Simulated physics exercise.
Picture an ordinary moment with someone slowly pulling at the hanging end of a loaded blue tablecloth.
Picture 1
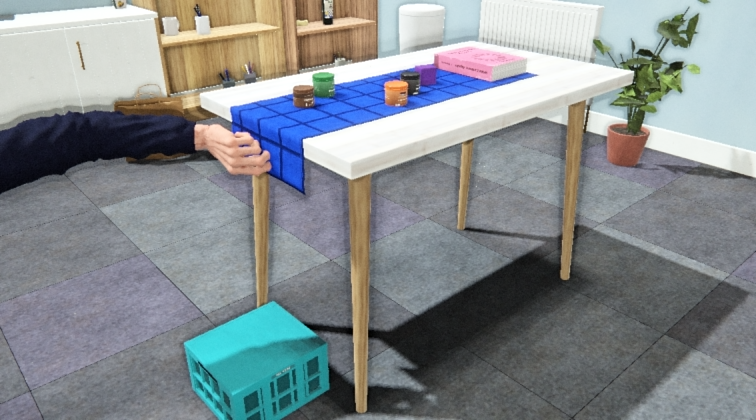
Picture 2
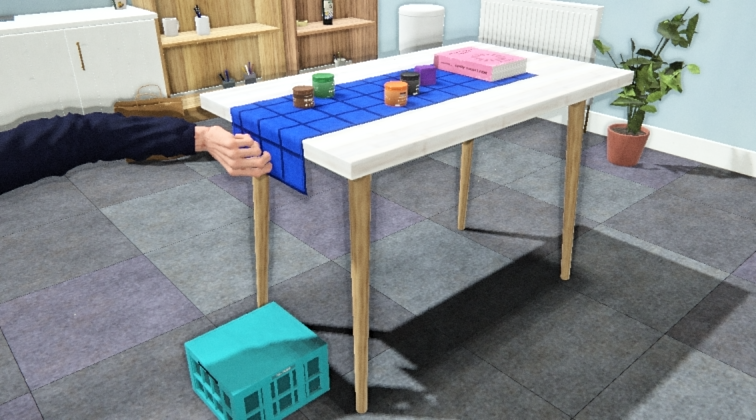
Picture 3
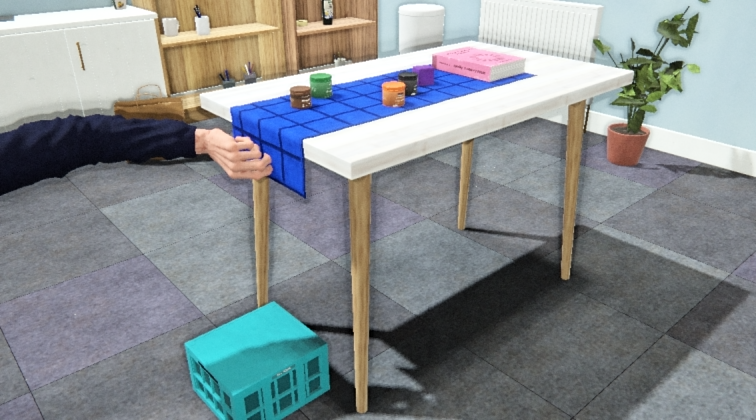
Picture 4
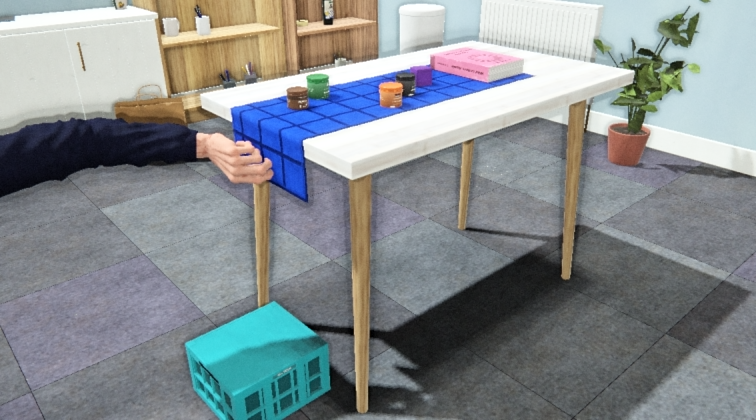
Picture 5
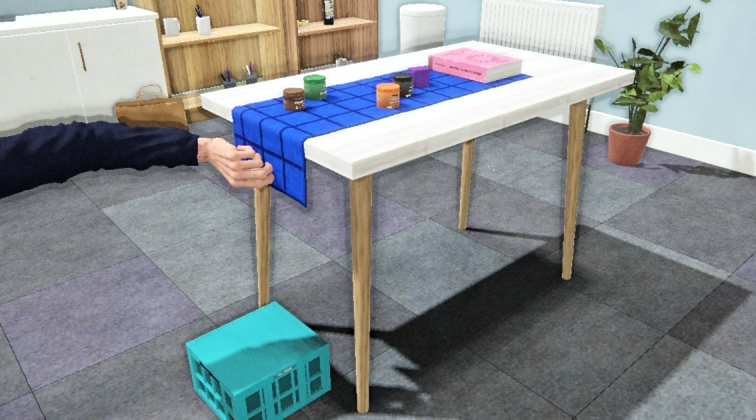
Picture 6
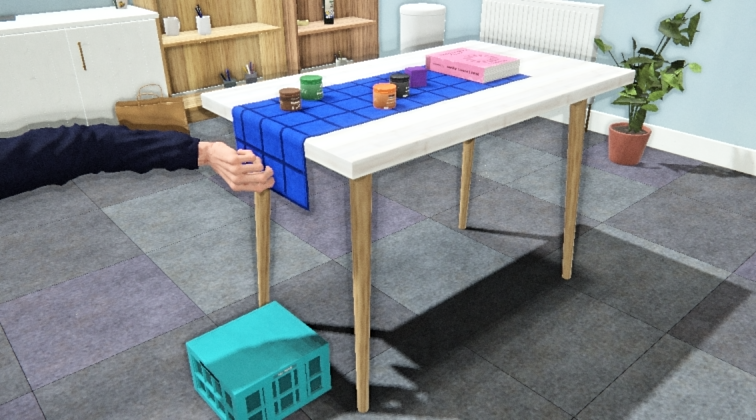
An arm in a dark sleeve reaches in from the left and grips the hanging end of a blue checked cloth on a white-topped table, seen from slightly above in a room with grey carpet tiles. Small brown, green, orange, black and purple items and a pink book sit along it, above a teal crate on the floor. The hand slowly draws the cloth down, shifting the small items slightly left, while the view stays still.
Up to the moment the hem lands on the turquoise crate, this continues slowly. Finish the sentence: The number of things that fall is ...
The number of things that fall is four.
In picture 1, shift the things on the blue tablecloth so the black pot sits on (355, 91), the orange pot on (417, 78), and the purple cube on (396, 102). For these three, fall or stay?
The black pot tumbles off, the orange pot keeps its place on top, the purple cube falls.
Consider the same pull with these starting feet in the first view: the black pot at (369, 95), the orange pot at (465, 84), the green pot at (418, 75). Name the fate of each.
Looking at each one, the black pot drops away, the orange pot remains in position and the green pot remains in position.
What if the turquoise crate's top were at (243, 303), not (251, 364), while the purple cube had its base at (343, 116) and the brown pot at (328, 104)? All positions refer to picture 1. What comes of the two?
Result: Purple cube gone, brown pot gone.
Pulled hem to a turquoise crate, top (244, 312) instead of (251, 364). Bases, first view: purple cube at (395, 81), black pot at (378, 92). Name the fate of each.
Result: Purple cube still there, black pot still there.
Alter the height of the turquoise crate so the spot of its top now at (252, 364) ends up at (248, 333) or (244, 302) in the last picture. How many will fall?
Totals 3, 2.
Soon after, hem near (275, 266); brown pot and green pot gone.
After that, hem near (278, 322); brown pot, green pot, orange pot and black pot gone.
In the end, hem on the crate; brown pot, green pot, orange pot and black pot gone. The desk loses four.
